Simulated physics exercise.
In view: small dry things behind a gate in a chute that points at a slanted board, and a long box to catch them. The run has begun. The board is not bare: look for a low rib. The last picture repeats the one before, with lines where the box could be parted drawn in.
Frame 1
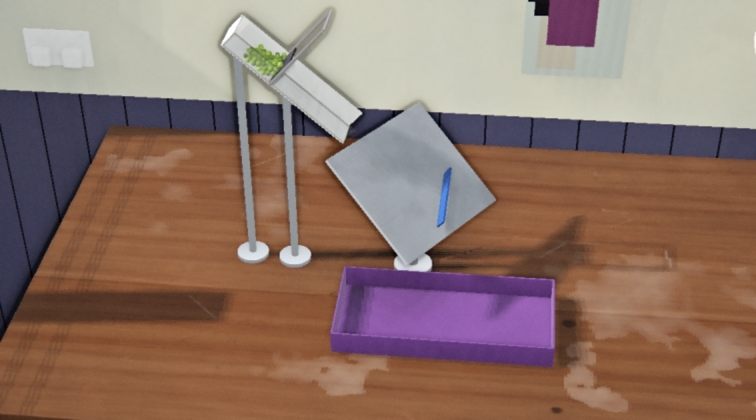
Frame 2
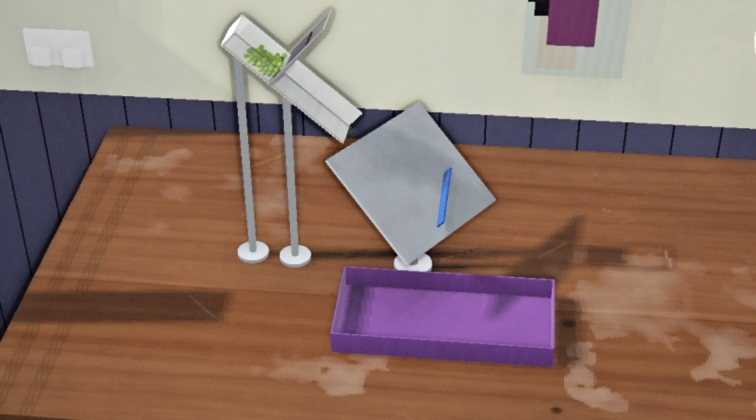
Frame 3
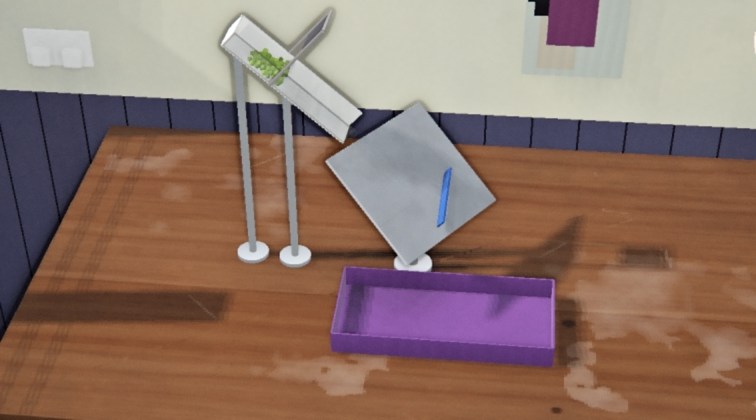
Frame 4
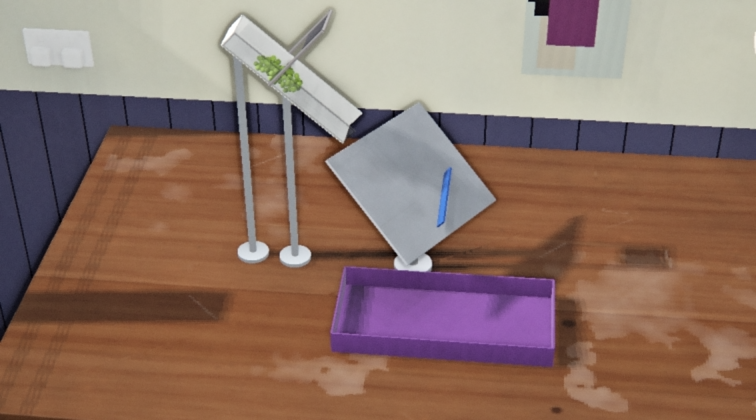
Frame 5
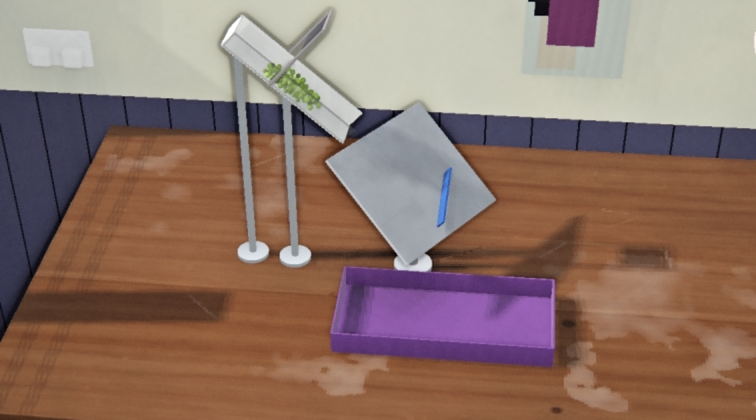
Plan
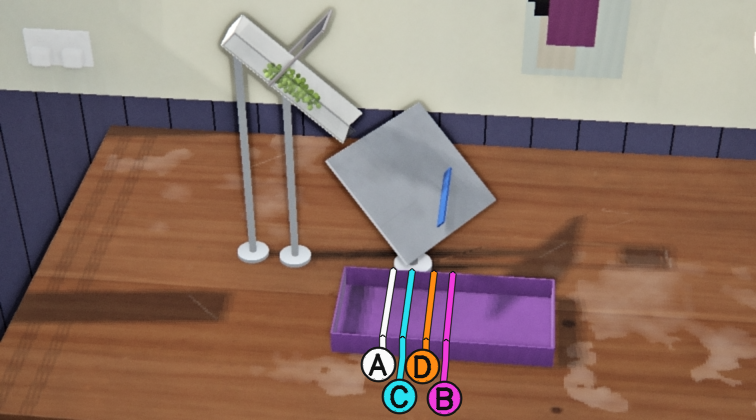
Green dried peas slide down the sloping chute past the gate, toward its lower right.
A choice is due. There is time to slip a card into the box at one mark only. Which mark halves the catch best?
Best: B.
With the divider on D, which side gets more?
The right side.
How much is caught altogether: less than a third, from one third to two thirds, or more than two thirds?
About that: More than two thirds.
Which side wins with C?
More lands on the right.
On the marked copy, line A crosses the front rim at (382, 337); line B crosses the front rim at (446, 341); line C crosses the front rim at (402, 338); line D crosses the front rim at (426, 339).
Choosing A, of what is caught, none on the left of the divider, all on the right.
Choosing B, of what is caught, about half on the left of the divider, about half on the right.
Choosing C, of what is caught, none on the left of the divider, all on the right.
Choosing D, of what is caught, a small part on the left of the divider, nearly all on the right.
